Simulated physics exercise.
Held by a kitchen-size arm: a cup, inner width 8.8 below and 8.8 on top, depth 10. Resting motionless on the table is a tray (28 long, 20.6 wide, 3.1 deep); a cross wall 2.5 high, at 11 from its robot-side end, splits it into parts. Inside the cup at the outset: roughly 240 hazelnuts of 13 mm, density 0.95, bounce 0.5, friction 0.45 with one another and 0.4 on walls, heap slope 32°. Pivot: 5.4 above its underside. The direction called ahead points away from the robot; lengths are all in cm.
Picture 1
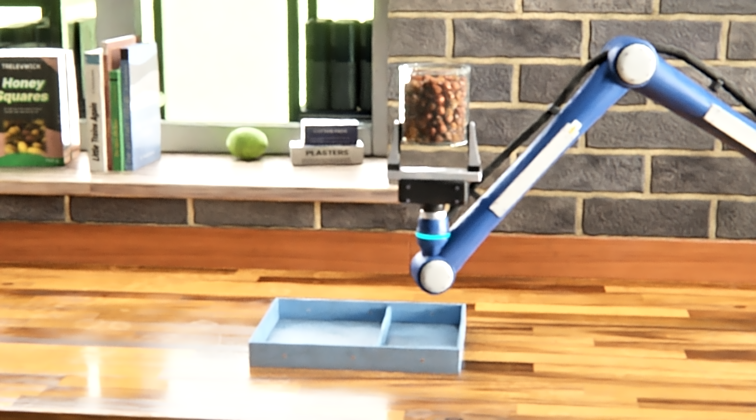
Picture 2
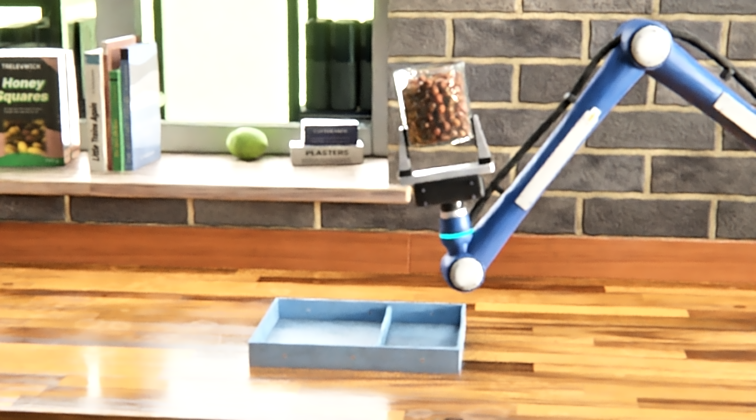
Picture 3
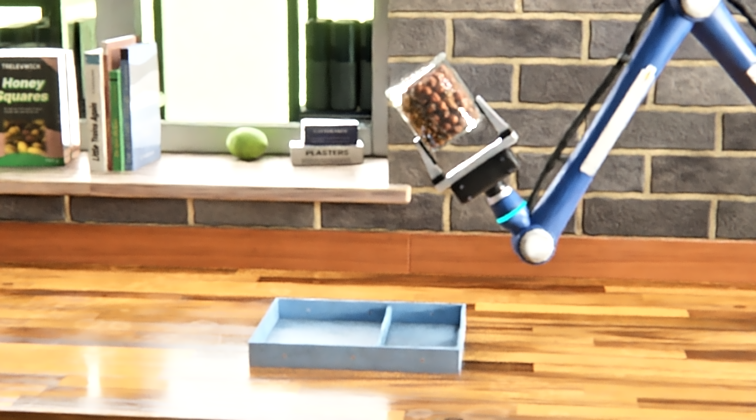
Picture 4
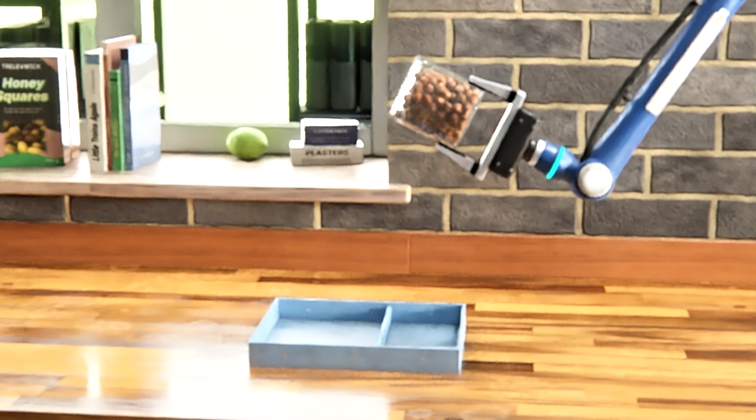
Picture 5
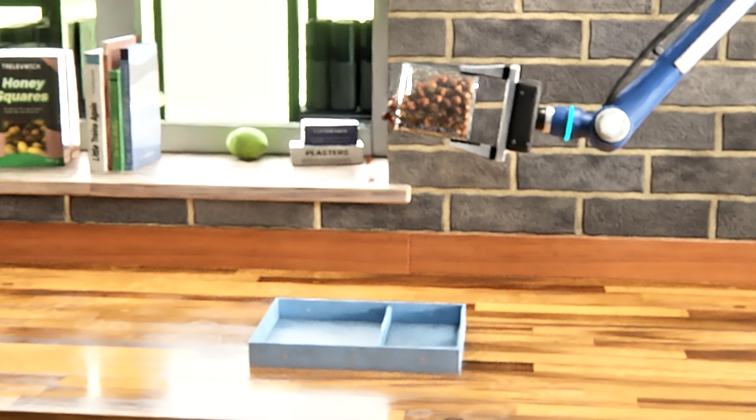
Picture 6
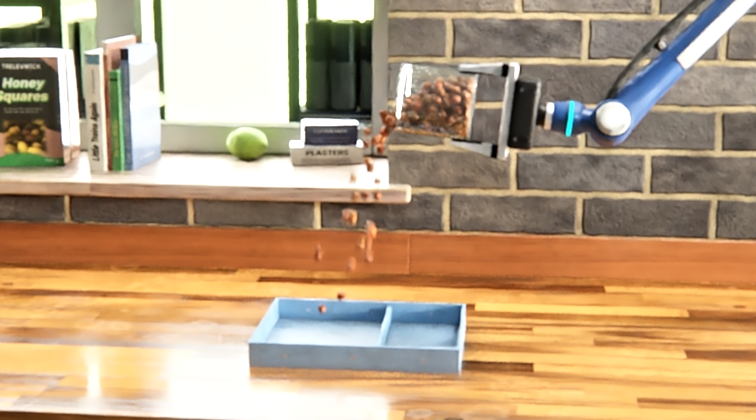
Kitchen counter by a window, a blue robot arm tilting a clear cup of hazelnuts leftward, some dropping towards a divided blue tray.
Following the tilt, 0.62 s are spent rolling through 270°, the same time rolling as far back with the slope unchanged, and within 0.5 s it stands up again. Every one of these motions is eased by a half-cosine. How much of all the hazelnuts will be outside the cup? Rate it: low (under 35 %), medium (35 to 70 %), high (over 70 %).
Rating: Medium.
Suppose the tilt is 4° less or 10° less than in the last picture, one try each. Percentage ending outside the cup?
Roughly 40 % on the first try and 30 % on the second.
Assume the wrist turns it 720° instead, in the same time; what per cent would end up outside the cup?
That would come to close to 45 in a hundred.
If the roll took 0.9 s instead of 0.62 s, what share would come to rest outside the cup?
In that case roughly 60 percent.
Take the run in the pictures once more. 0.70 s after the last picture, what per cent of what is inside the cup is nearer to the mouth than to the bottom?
40 %, about.
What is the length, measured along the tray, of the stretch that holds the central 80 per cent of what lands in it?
Around 14 cm.
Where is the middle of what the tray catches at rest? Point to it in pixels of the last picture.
The centre sits around (321, 338).
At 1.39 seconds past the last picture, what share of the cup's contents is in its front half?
Near enough 35 in a hundred.
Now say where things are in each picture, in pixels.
In the first frame, the cup middle at (435, 105), upright; upper third of the load around (436, 88), from x 405 to 460, top at y 75; 240 in the cup.
In the second frame, the cup middle at (435, 105), tipped 10°; upper third of the load around (436, 88), from x 405 to 465, top at y 75.
In the third frame, the cup middle at (436, 105), tipped 36°; upper third of the load around (437, 88), from x 405 to 475, top at y 70.
In the fourth frame, the cup middle at (437, 103), tipped 64°; upper third of the load around (437, 89), from x 395 to 475, top at y 75.
In the fifth frame, the cup middle at (438, 103), tipped 82°; upper third of the load around (446, 90), from x 370 to 470, top at y 80; 238 in the cup, 2 in flight or on a rim.
In the sixth frame, the cup middle at (438, 103), tipped 84°; upper third of the load around (449, 95), from x 320 to 470, top at y 80; 214 in the cup, 2 in the far-side part, 24 in flight or on a rim.
Then, 0.70 s on, tipped 84°, highest piece 38 above the table; 159 in the cup, 57 in the far-side part, 4 on the table or floor, 2 in the robot-side part, 18 in flight or on a rim.
Then, 1.39 s on, tipped 66°, highest piece 36 above the table; 117 in the cup, 101 in the far-side part, 5 in the robot-side part, 5 on the table or floor, 12 in flight or on a rim.
Then, 1.94 s on, upright, highest piece 37 above the table; 116 in the cup, 110 in the far-side part, 9 on the table or floor, 5 in the robot-side part.
Then, 2.64 s on, upright, highest piece 37 above the table; 116 in the cup, 110 in the far-side part, 9 on the table or floor, 5 in the robot-side part.
In the end, 116 in the cup, 110 in the far-side part, 9 on the table or floor, 5 in the robot-side part. That is 52 % outside the cup.
